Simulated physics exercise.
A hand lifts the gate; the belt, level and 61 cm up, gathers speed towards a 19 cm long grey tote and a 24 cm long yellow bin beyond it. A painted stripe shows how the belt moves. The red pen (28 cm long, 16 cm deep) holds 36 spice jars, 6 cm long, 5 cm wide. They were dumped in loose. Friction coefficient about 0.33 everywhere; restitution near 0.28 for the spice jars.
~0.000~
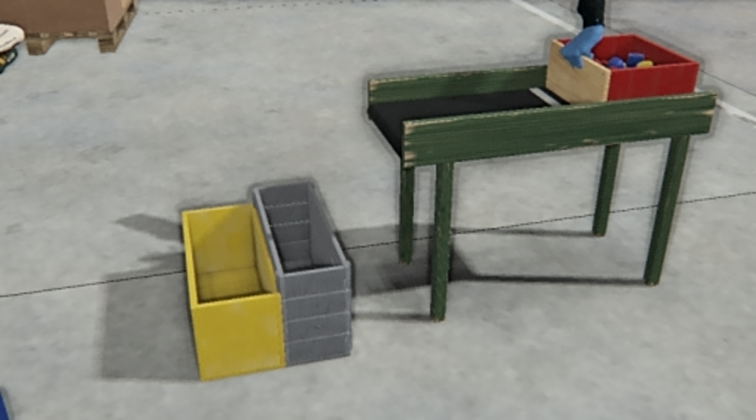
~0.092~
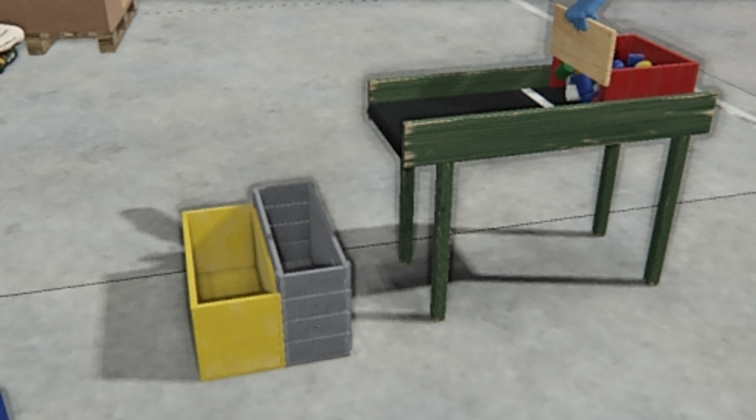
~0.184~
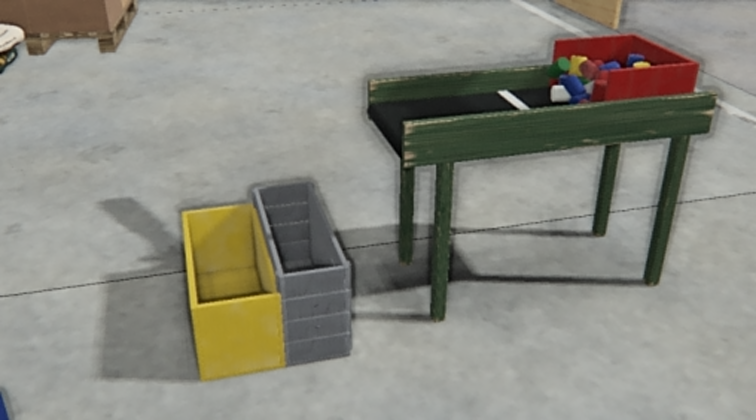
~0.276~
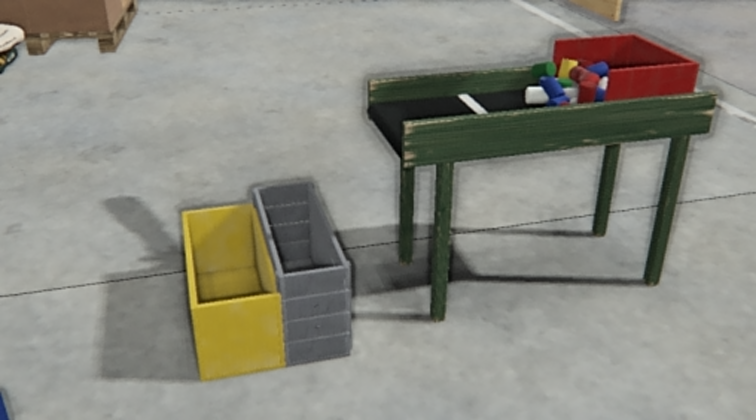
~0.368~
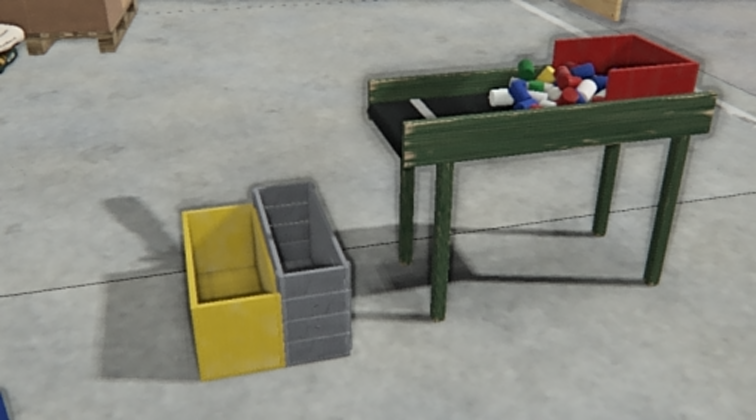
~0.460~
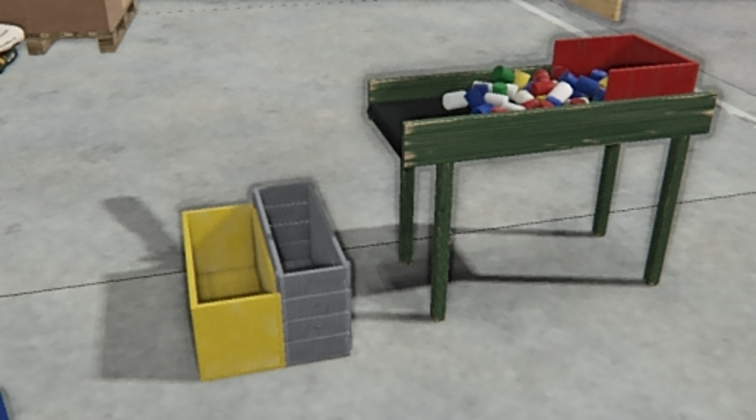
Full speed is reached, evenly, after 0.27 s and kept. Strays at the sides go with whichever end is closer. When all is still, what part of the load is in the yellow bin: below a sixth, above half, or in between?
Ending in the yellow bin: More than half of them.
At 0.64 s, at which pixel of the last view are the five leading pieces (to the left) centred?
Near (381, 114).
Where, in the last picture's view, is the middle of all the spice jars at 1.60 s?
At about (235, 313).
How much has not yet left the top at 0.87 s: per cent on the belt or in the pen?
Roughly 35 per cent.
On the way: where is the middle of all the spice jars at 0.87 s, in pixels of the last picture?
Near (349, 125).
After 0.64 s, 1 still in the red pen, 32 on the belt and 3 in the air.
After 0.87 s, 12 on the belt and 24 in the air.
After 1.19 s, 26 in the yellow bin, 2 on the belt and 8 in the air.
Outcome (at 1.60 s), 3 in the grey tote and 33 in the yellow bin. Asked share, 33 of 36, 92 per cent.
